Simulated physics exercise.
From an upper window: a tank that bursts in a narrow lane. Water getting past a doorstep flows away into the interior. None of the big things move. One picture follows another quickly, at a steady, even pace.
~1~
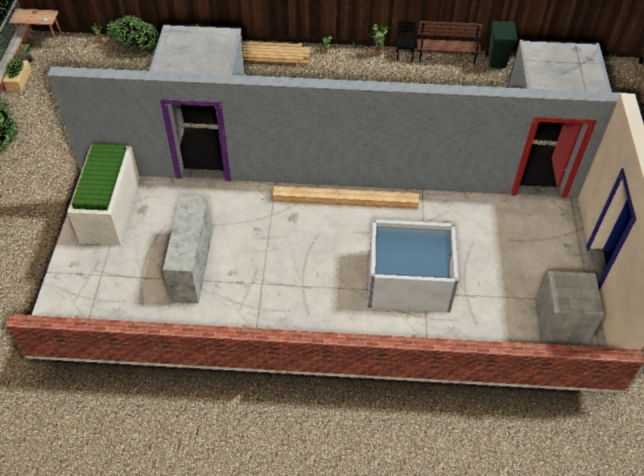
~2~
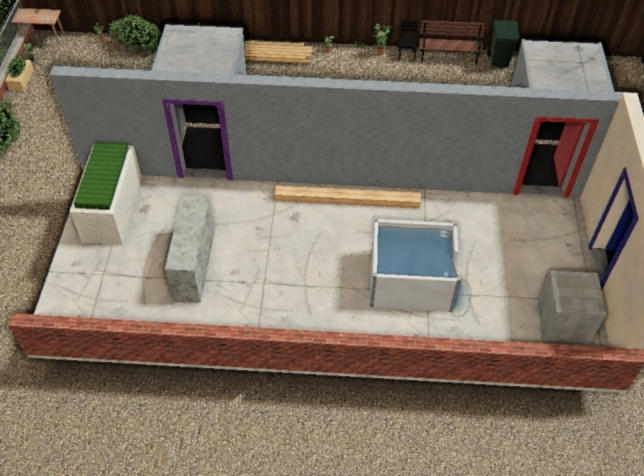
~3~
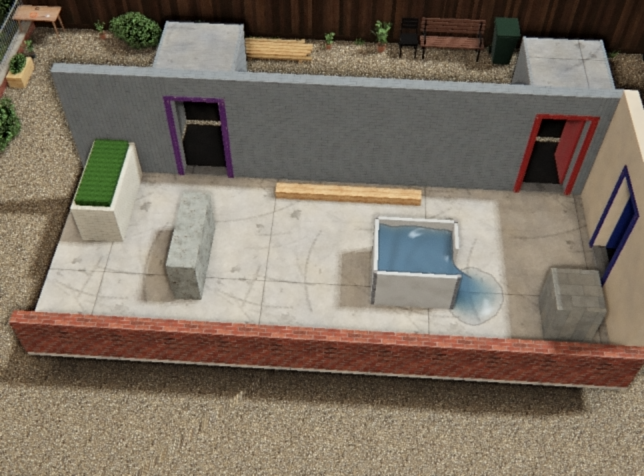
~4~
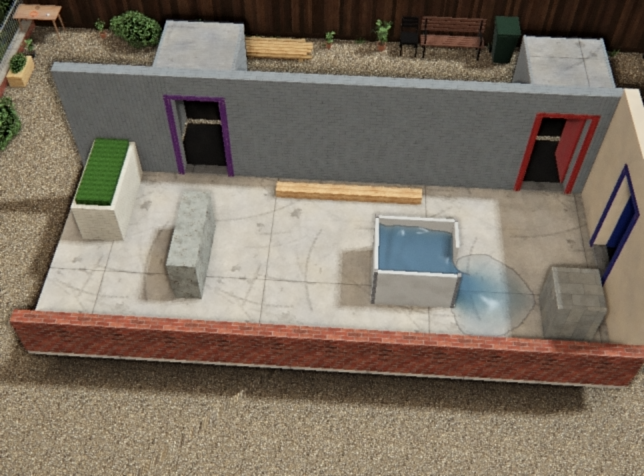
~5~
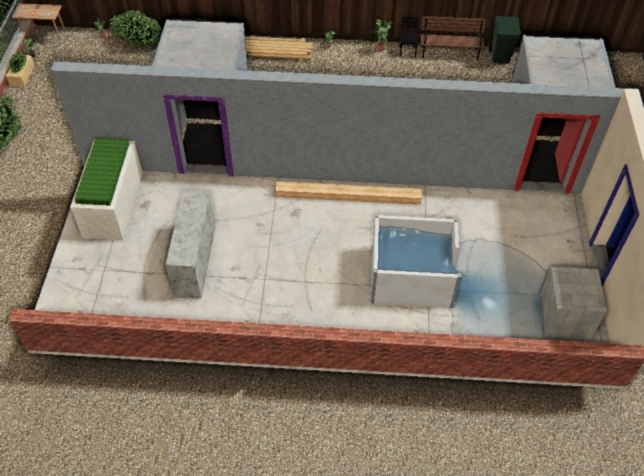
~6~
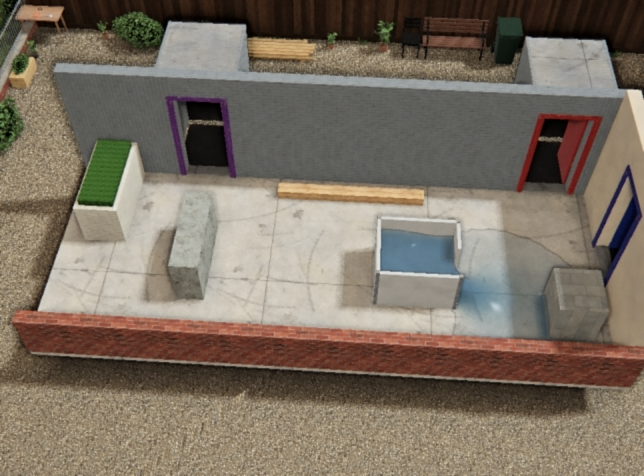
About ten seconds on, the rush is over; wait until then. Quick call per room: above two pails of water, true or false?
Purple door: False; red door: True; blue door: True.
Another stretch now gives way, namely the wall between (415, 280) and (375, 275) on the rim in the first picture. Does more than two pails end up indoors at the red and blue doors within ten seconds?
The red door tops the limit and the blue door falls short.
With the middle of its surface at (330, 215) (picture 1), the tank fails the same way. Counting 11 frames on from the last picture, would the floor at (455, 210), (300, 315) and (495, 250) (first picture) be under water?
Taking them in the order asked: Inundated, then spared, then inundated.
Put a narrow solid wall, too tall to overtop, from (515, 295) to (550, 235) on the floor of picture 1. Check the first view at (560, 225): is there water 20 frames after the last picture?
Swamped.
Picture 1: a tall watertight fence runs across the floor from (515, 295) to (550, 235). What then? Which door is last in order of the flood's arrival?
I'd pick the purple door.
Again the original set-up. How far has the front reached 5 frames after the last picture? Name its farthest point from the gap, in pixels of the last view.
(584, 207).
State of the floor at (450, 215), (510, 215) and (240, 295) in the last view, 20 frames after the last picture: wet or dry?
Taking them as listed, they are spared, waterlogged and spared.
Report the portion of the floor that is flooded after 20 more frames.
Some 30 per cent.
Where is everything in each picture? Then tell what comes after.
The first picture shows still water in the water tank at (414, 252).
In the second picture, water pours out at (451, 284) and has run to (466, 287).
In the third picture, the front is at (496, 289), out from the gap at (451, 284).
In the fourth picture, the front is at (528, 306), out from the gap at (451, 283).
In the fifth picture, water pours out at (451, 283) and has run to a hidden place.
In the sixth picture, the front is at a hidden place, out from the gap at (453, 284).
A moment on, water covers 20 % of the floor; the purple door not reached, the red door not reached, the blue door over two buckets in.
Next, water covers 20 % of the floor; the purple door not reached, the red door under two buckets in, the blue door far over two buckets in.
Then, water covers 30 % of the floor; the purple door not reached, the red door over two buckets in, the blue door far over two buckets in.
Later, water covers 50 % of the floor; the purple door not reached, the red door far over two buckets in, the blue door far over two buckets in.
In the end, water covers 75 % of the floor; the purple door wet at the sill, nothing in, the red door far over two buckets in, the blue door far over two buckets in.
